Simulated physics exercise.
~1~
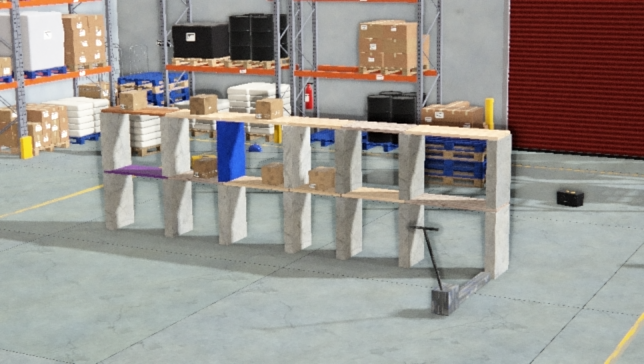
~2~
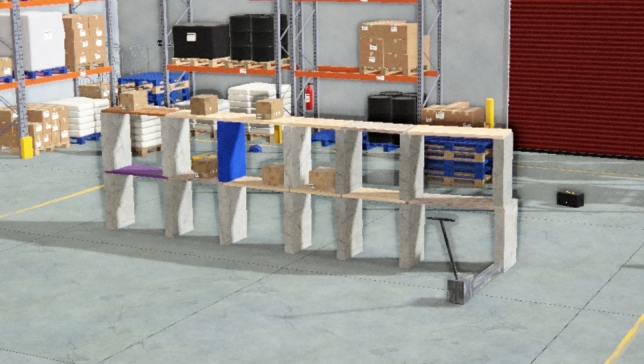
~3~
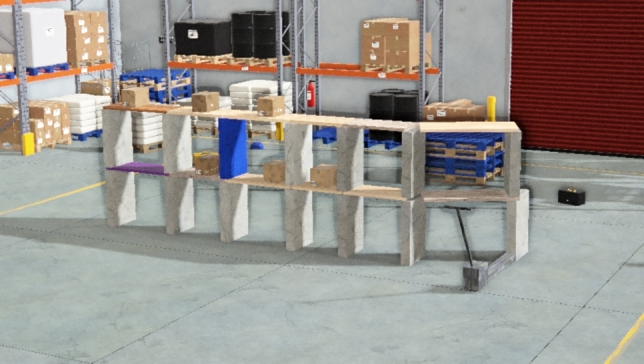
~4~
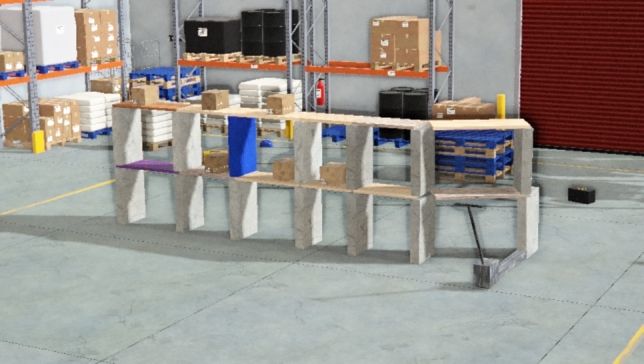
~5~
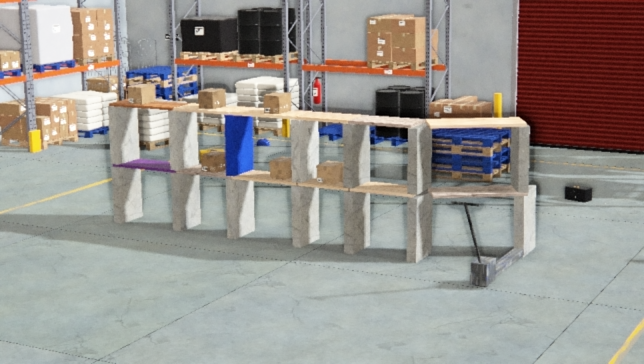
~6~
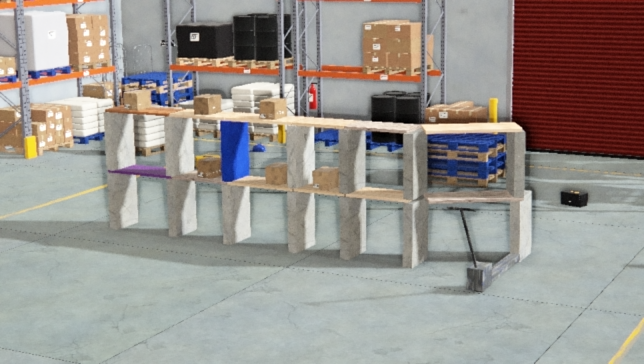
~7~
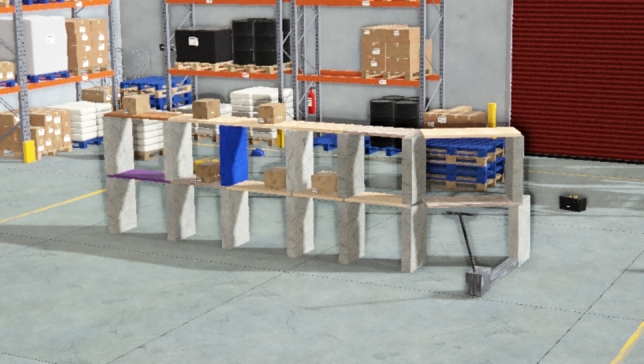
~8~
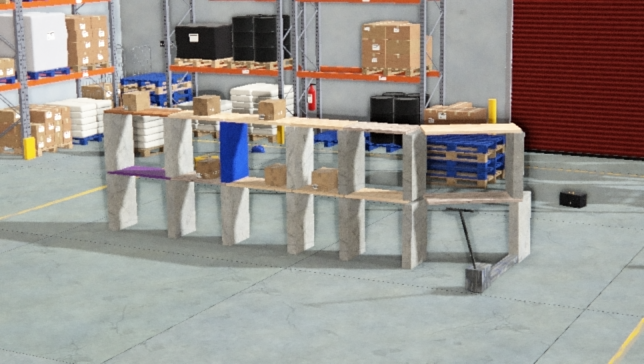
Low black jack nudging the right end of a two-tier makeshift shelf askew, then stopping, with boards, blocks and cartons still standing.
